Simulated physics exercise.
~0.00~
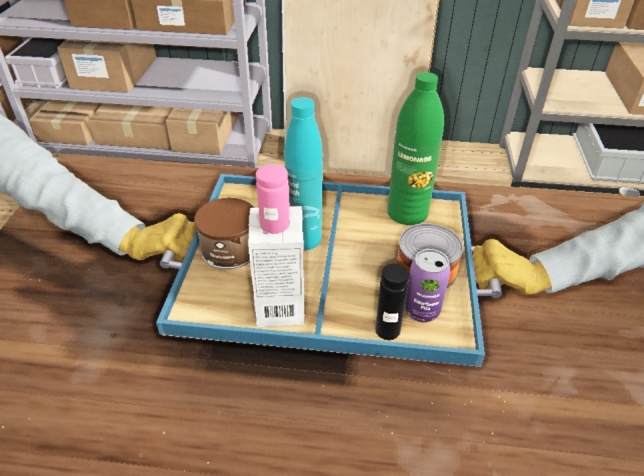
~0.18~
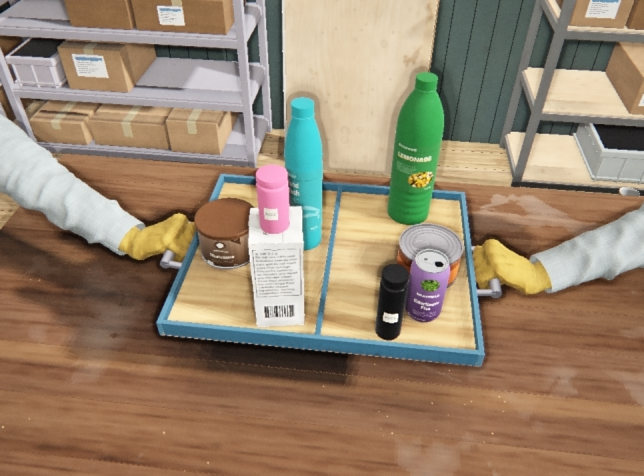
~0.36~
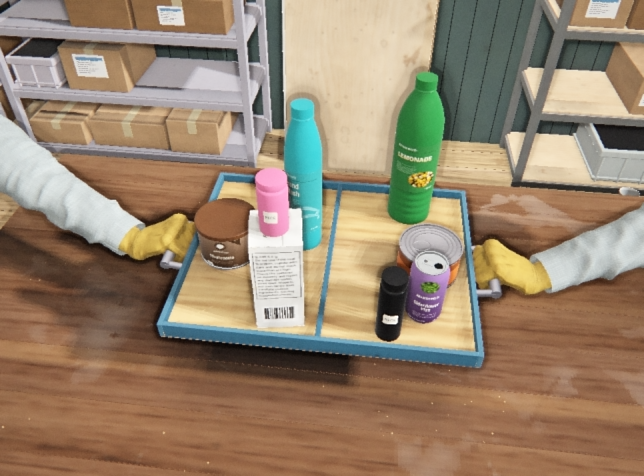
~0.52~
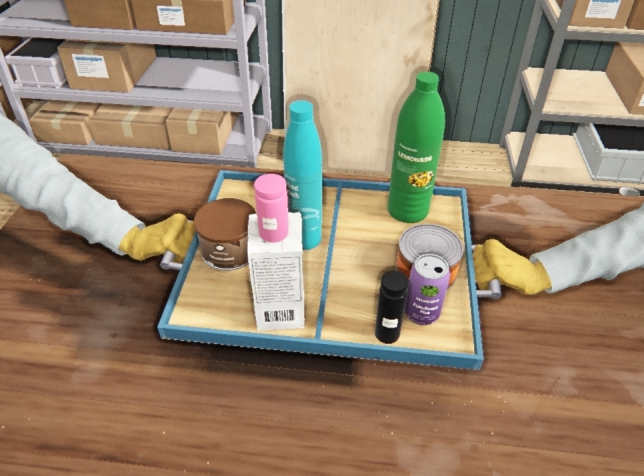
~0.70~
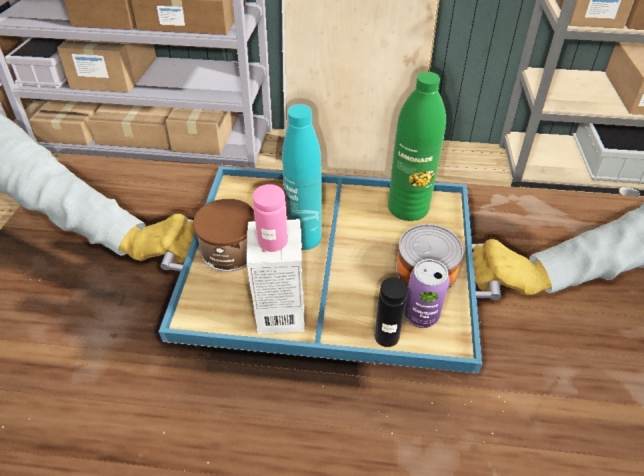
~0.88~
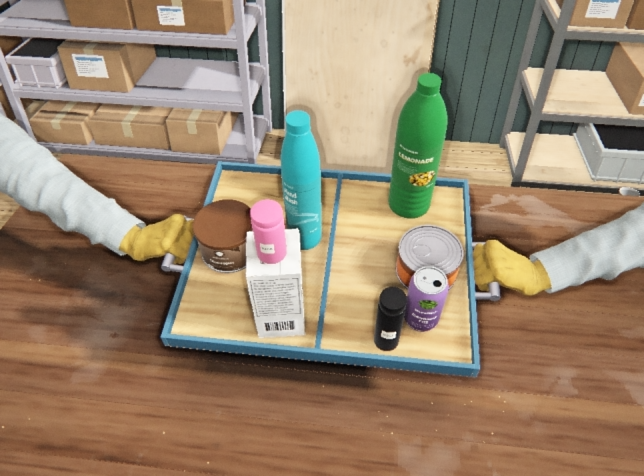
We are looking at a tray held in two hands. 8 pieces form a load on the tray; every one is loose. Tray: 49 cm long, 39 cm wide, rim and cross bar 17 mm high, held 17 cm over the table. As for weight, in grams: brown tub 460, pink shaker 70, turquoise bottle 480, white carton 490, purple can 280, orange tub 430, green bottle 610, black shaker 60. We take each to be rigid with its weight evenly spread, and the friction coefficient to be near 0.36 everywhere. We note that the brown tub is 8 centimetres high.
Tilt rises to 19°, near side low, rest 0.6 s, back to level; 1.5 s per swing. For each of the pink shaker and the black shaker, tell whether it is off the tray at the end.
Pink shaker: Off the tray; black shaker: Off the tray.
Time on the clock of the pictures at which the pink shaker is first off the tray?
Around 1.7 s on the clock.
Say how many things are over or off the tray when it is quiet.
Tally: 5.
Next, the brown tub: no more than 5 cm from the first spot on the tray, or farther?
The brown tub remains in place.
After 1.78 s, tray at 19°, near edge down; pink shaker, white carton and black shaker now off the tray; turquoise bottle tipped 57° from how it sat; green bottle tipped 20° from how it sat.
After 1.98 s, tray at 19°, near edge down; green bottle tipped 71° from how it sat; turquoise bottle tipped 54° from how it sat; purple can tipped 3° from how it sat.
After 2.28 s, tray at 19°, near edge down; green bottle on its side; turquoise bottle tipped 53° from how it sat; purple can tipped 8° from how it sat.
After 3.28 s, tray at 3°, near edge down; turquoise bottle now off the tray; green bottle on its side; orange tub slid 7 cm.
At rest (5.3 s), off the tray, pink shaker, turquoise bottle, white carton and black shaker; tipped over on the tray, green bottle; not toppled but over 5 cm from the start, purple can and orange tub; the last one in place, give or take 5 cm.
